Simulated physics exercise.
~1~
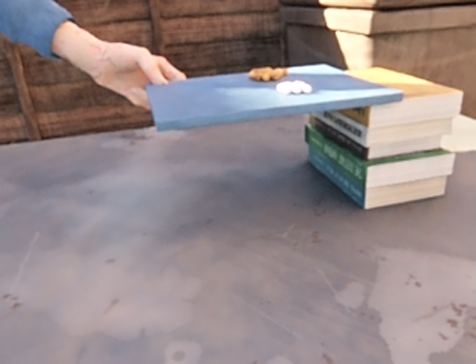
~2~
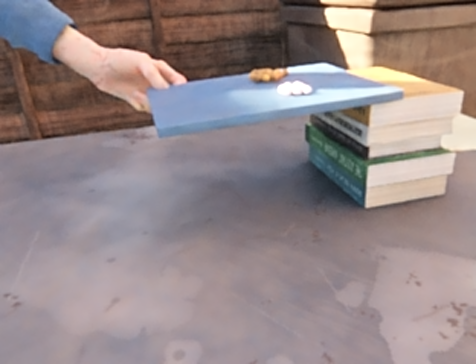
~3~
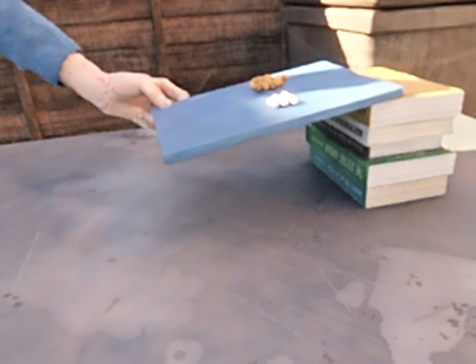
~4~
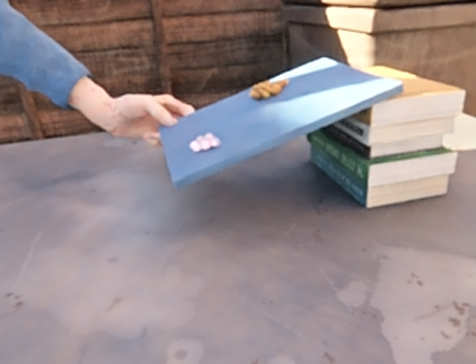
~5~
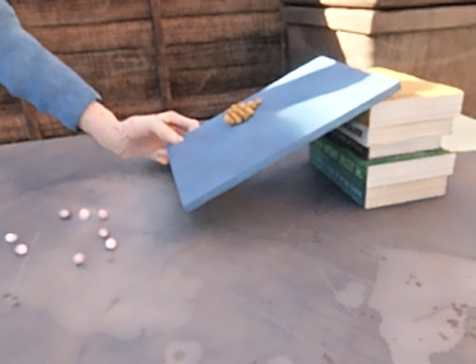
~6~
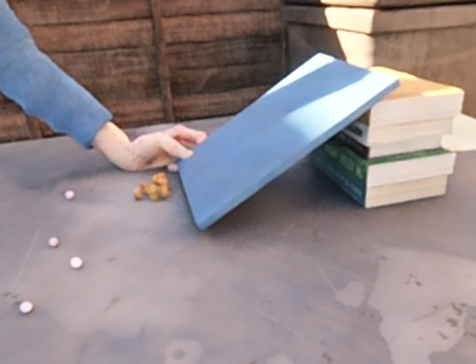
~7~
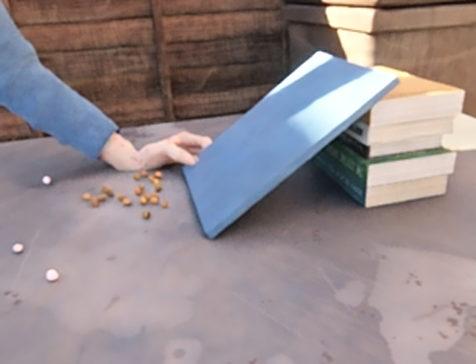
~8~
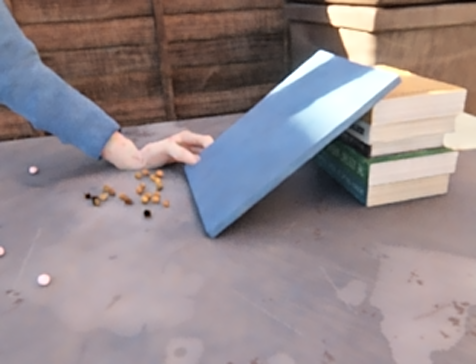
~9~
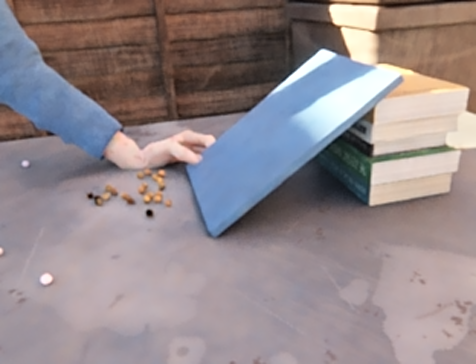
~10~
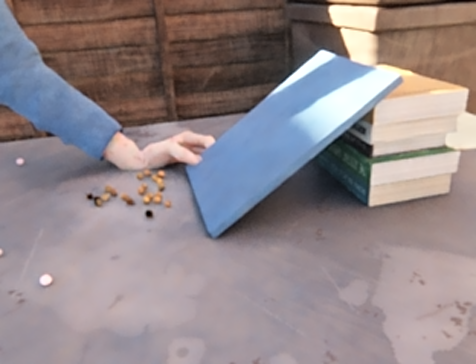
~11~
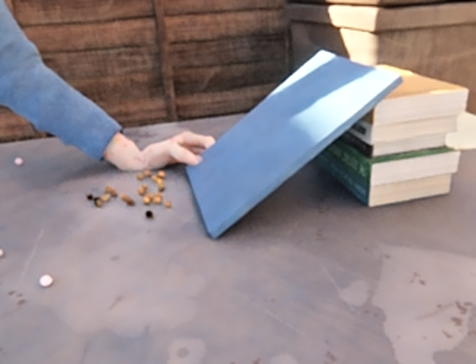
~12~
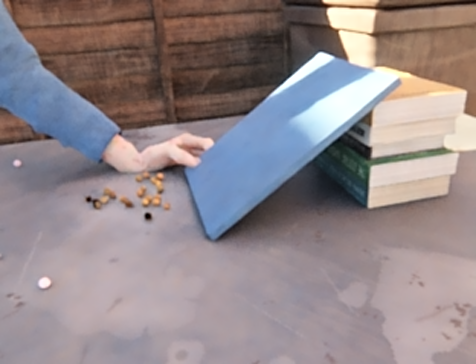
On an outdoor table, a hand lowered one end of a blue board propped on stacked books, and small white pieces slid off first and scattered far left. A brown cluster followed, spilling near the hand, which stayed at the board's lowered end.
